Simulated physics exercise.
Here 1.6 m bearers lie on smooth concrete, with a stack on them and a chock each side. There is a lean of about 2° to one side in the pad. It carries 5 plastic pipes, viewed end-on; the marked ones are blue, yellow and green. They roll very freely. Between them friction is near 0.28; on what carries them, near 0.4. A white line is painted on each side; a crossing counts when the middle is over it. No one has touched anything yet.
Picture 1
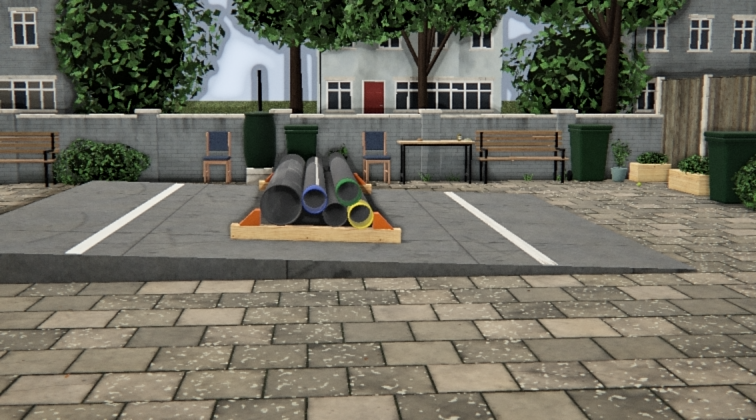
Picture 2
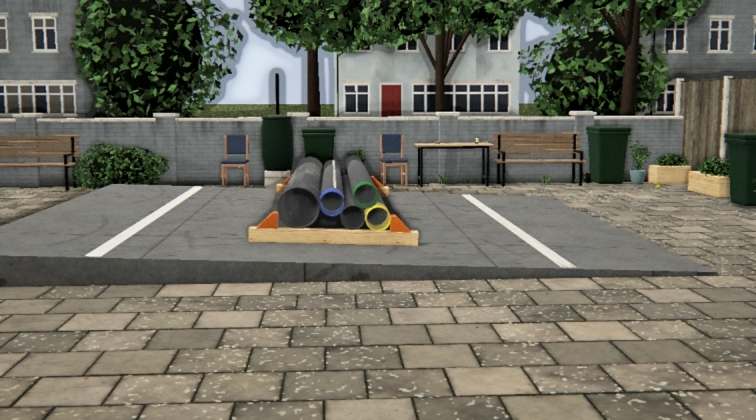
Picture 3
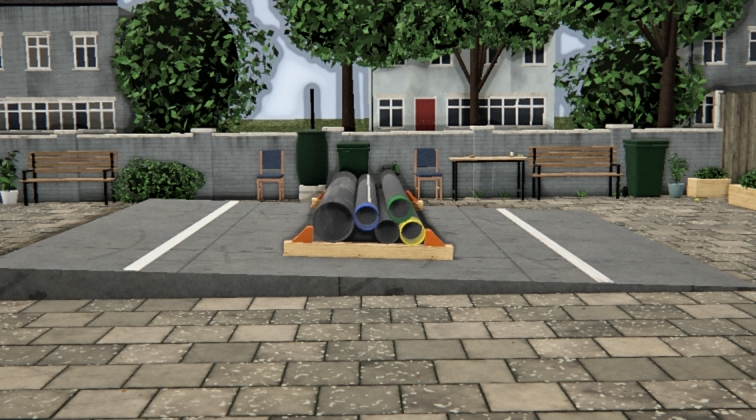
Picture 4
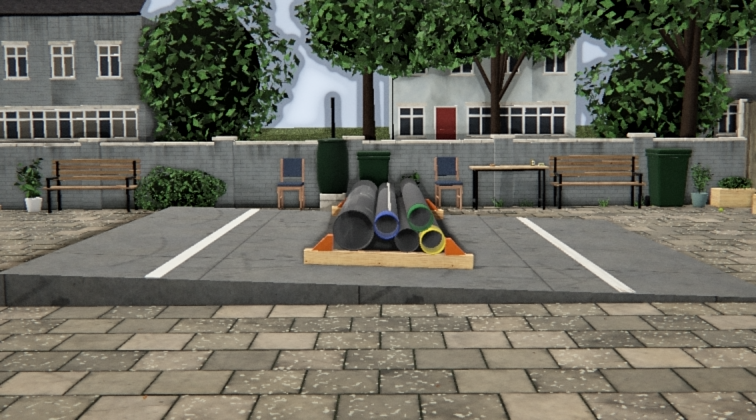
A stack of plastic pipes rests still between two white lines as the view shifts left.
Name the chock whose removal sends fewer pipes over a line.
The chock on the left side is the one to take.
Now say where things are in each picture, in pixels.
Blue (315, 201), yellow (361, 216), green (349, 194); the pad slopes 2° down to the right; 3 of the 5 form the bottom row; nothing moves, in the first picture.
Blue (332, 204), yellow (378, 219), green (366, 197); at rest, in the second picture.
Blue (367, 218), yellow (413, 233), green (401, 211); both chocks in; lines at (100, 236) and (525, 246); at rest, in the third picture.
Blue (387, 227), yellow (433, 242), green (421, 220); nothing moves, in the fourth picture.
If it is the left, after 1.1 s, blue is on the bearers, 70 cm from the bearers' left end; yellow is on the bearers, 40 cm from the bearers' right end; green is up on others, 50 cm from the bearers' right end; 0 of 5 have crossed.
If it is the left, in the end, blue is on the bearers, 75 cm from the bearers' left end; yellow is on the bearers, 40 cm from the bearers' right end; green is up on others, 50 cm from the bearers' right end; 0 of 5 have crossed.
If it is the right, after 2.9 s, blue is on the bearers, 45 cm from the bearers' right end, rolling right; yellow is off the bearers, 55 cm short of the right line, rolling right; green is off the bearers, 25 cm short of the right line, rolling right; 0 of 5 have crossed.
If it is the right, in the end, blue is past the right line; yellow is past the right line; green is past the right line; 5 of 5 have crossed.
